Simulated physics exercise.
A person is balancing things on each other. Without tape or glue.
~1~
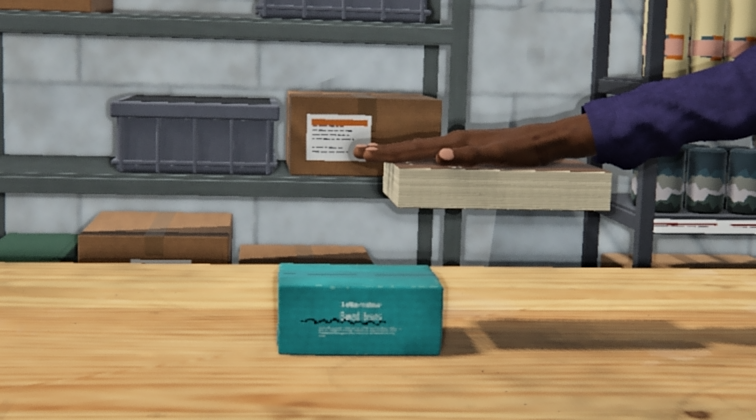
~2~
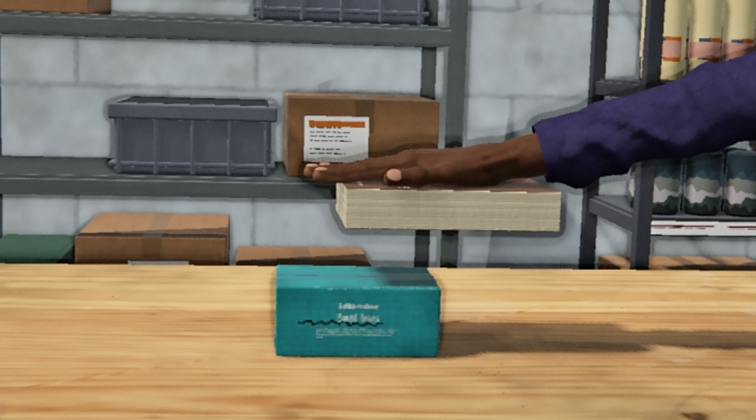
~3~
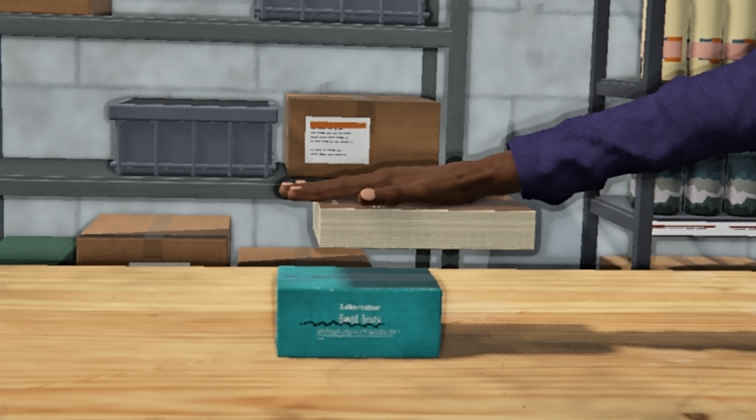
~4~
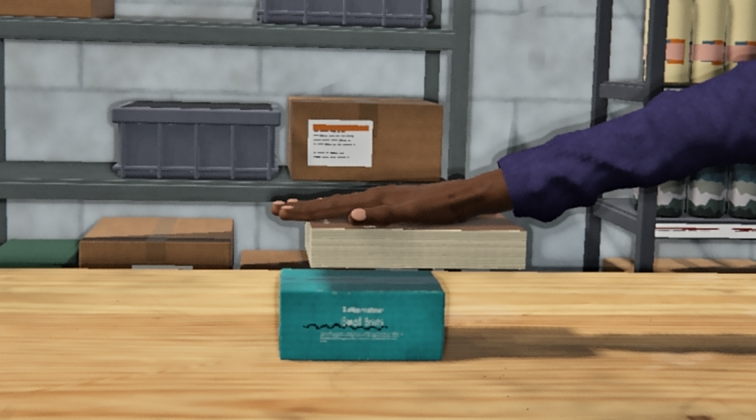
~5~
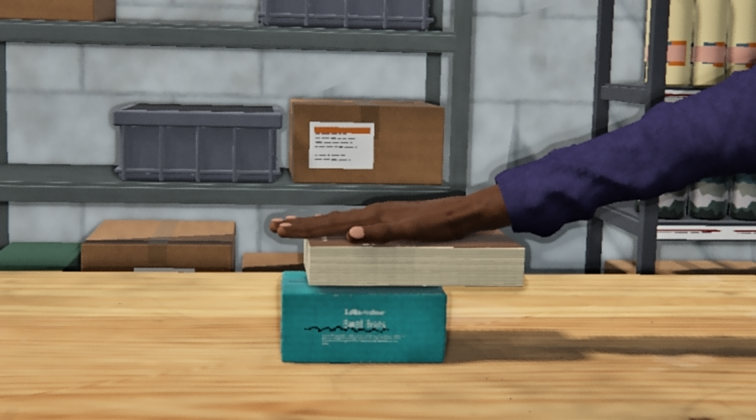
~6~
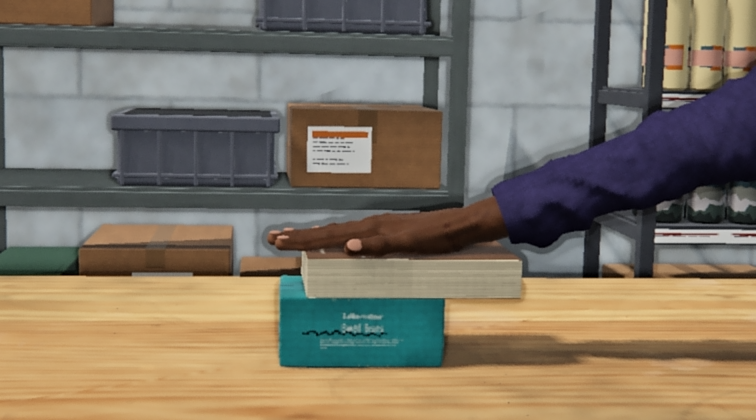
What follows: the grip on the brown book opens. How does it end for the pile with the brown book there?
The pile stays together.
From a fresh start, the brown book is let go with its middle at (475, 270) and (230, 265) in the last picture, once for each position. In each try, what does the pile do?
Try one: It topples; try two: It topples.
Then, 0.30 s on from there, no change.
Then, 0.70 s on from there, brown book resting near (407, 268).
In the end, both unmoved. At the end, from the last picture's camera, brown book near (407, 268). The pile stays up.
